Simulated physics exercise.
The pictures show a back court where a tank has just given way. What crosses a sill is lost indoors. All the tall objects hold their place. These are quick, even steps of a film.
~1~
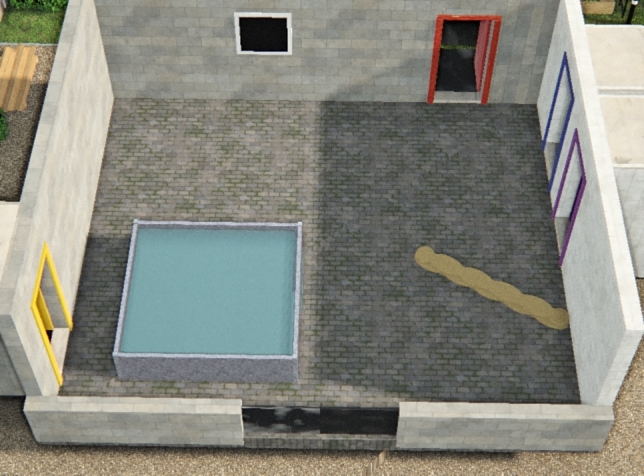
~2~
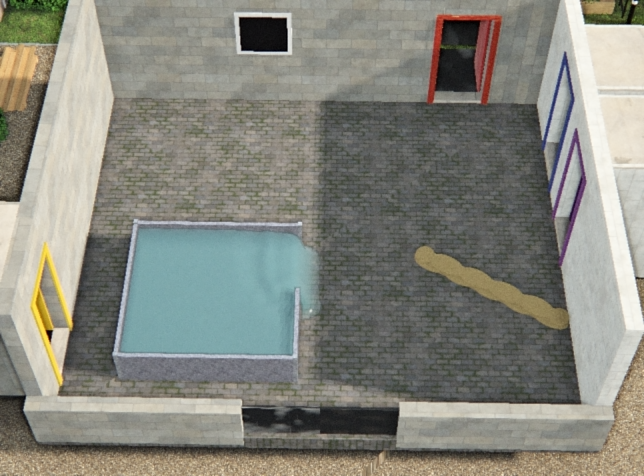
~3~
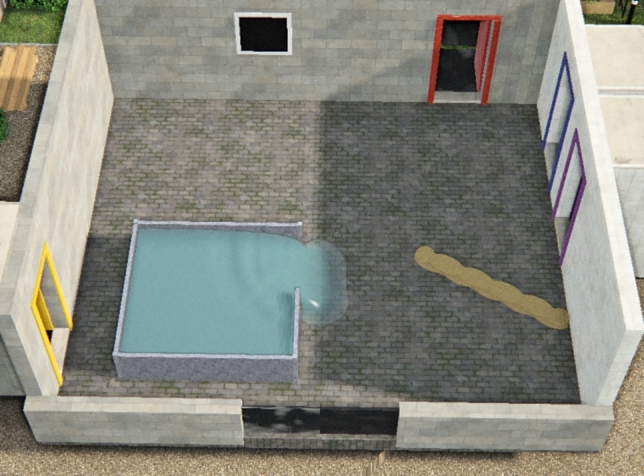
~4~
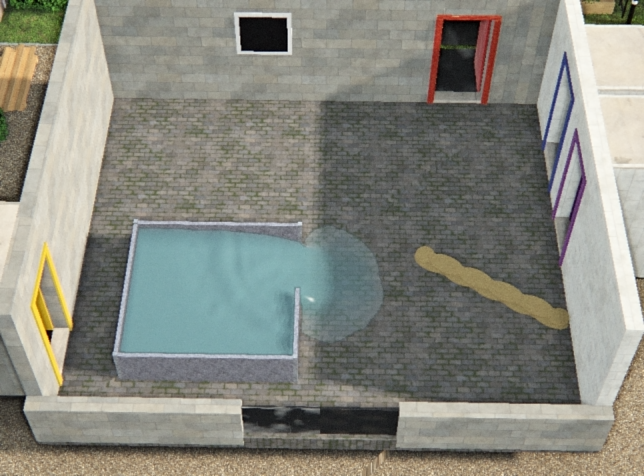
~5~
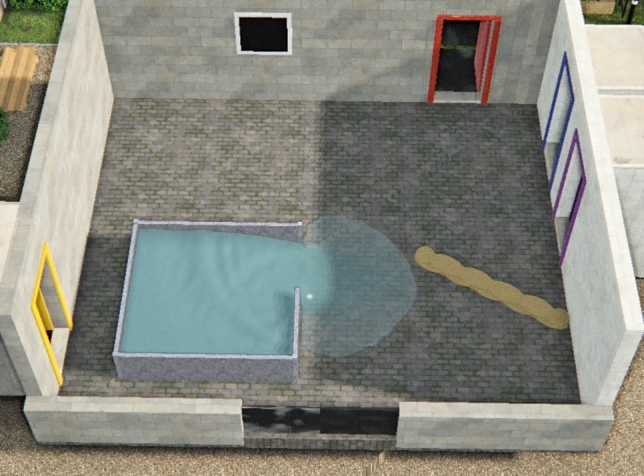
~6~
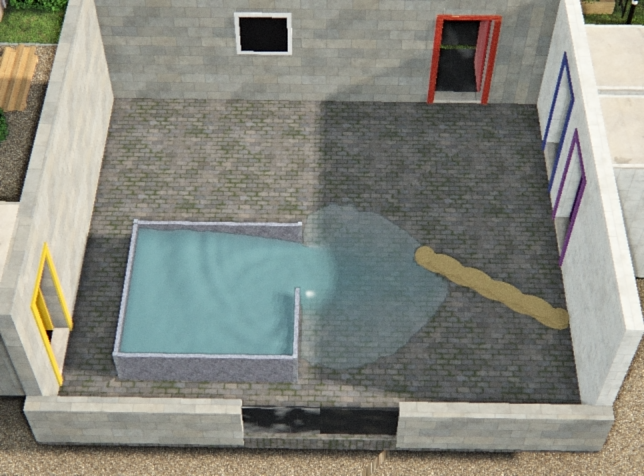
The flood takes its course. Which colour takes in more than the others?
The red door.
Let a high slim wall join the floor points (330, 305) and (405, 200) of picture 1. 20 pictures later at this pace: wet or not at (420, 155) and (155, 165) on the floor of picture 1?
As listed: Wet, not flooded.
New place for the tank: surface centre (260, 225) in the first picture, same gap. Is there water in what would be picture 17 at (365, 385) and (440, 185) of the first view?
In that order: No water, flooded.
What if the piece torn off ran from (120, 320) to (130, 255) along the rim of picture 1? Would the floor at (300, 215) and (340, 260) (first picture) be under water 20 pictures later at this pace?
One after the other: Clear, no water.
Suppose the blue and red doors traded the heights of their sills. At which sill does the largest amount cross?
I say the one in blue.
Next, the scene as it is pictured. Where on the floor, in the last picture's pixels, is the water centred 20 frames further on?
Around (338, 291).
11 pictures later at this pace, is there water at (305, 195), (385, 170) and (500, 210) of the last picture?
One after the other: Free of water, awash, under water.
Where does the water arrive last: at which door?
Last comes the yellow door.
A moment on, water covers 20 % of the floor; blue door not reached, red door not reached, purple door not reached, yellow door not reached.
Next, water covers 35 % of the floor; blue door wet at the sill, nothing in, red door not reached, purple door not reached, yellow door not reached.
Then, water covers 45 % of the floor; blue door wet at the sill, nothing in, red door a trickle in, purple door wet at the sill, nothing in, yellow door not reached.
Later, water covers 60 % of the floor; blue door wet at the sill, nothing in, red door a lot in, purple door wet at the sill, nothing in, yellow door not reached.
In the end, water covers 95 % of the floor; blue door wet at the sill, nothing in, red door a lot in, purple door wet at the sill, nothing in, yellow door a trickle in; the red door has let in the most.
